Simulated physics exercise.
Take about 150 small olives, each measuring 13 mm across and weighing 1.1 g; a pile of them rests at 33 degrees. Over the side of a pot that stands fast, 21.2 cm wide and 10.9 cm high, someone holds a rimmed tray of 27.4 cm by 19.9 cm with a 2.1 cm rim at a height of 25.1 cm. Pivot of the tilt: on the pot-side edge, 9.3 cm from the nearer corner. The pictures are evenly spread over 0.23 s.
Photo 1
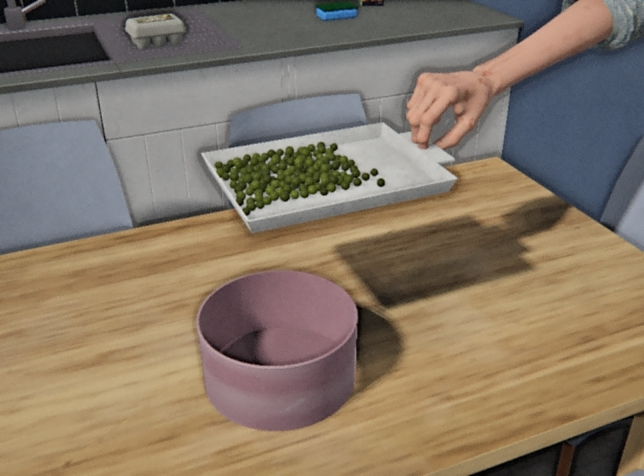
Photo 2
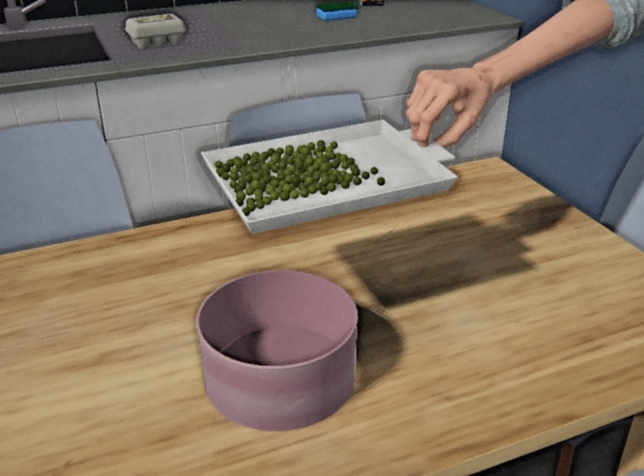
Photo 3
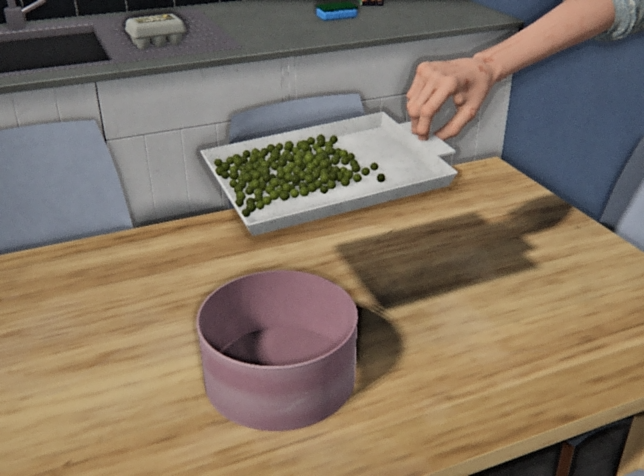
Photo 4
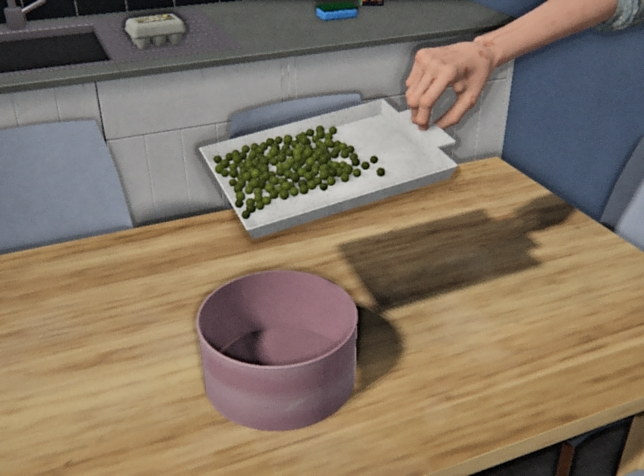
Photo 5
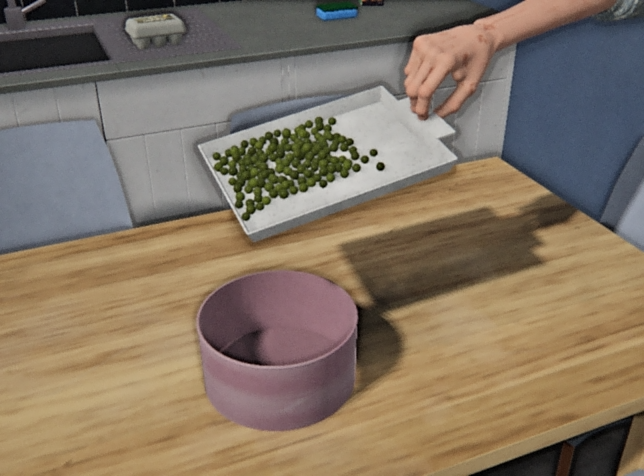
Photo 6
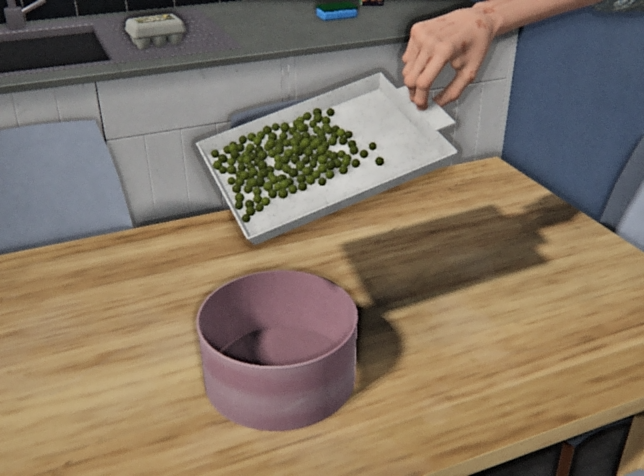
In a kitchen, a hand gradually tilting a white rimmed tray of small green olives above a pink pot on a wooden table.
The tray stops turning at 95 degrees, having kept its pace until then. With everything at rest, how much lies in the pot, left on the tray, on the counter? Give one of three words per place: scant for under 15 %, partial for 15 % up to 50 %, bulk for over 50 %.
Pot: Over half the load. Left on the tray: Very little. Counter: Very little.
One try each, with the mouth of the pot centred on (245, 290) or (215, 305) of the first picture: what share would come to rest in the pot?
80 and 85 %.
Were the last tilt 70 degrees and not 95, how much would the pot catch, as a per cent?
Then about 75 per cent.
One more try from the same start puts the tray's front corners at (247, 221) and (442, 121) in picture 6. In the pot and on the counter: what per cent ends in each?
That works out as pot 30 and counter 70.
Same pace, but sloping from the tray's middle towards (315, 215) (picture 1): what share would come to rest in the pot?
Roughly 100 % of the pieces.
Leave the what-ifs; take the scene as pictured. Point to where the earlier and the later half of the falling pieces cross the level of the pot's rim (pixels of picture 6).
Early half: About (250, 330); late half: (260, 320).
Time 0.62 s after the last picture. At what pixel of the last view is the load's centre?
(259, 222) or thereabouts.
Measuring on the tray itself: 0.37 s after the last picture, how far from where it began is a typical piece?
By then it sits near 6 cm from where it began.
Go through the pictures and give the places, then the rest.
In the first frame, tray tilt 0 degrees, front corners at (252, 217) and (449, 177); middle of the pieces at (288, 174); pot at (277, 314).
In the second frame, tray tilt 1 degrees, front corners at (252, 218) and (449, 175); middle of the pieces at (288, 173).
In the third frame, tray tilt 4 degrees, front corners at (251, 221) and (450, 171), lowest corner left front; middle of the pieces at (288, 171).
In the fourth frame, tray tilt 8 degrees, front corners at (251, 224) and (450, 164), lowest corner left front; middle of the pieces at (287, 167).
In the fifth frame, tray tilt 13 degrees, front corners at (251, 229) and (450, 157), lowest corner left front; middle of the pieces at (286, 163).
In the sixth frame, tray tilt 18 degrees, front corners at (251, 233) and (449, 151), lowest corner left front; middle of the pieces at (285, 160); pot at (277, 314).
Then, 0.37 s after the last picture, tilt 55 degrees; the tray holds 100 %, the pot 0 %.
Then, 0.62 s after the last picture, tilt 80 degrees; the tray holds 80 %, the pot 10 %.
Then, 0.98 s after the last picture, tilt 95 degrees; the tray holds 5 %, the pot 95 %.
In the end, pot 100 %, tray 0 %, counter 0 %.
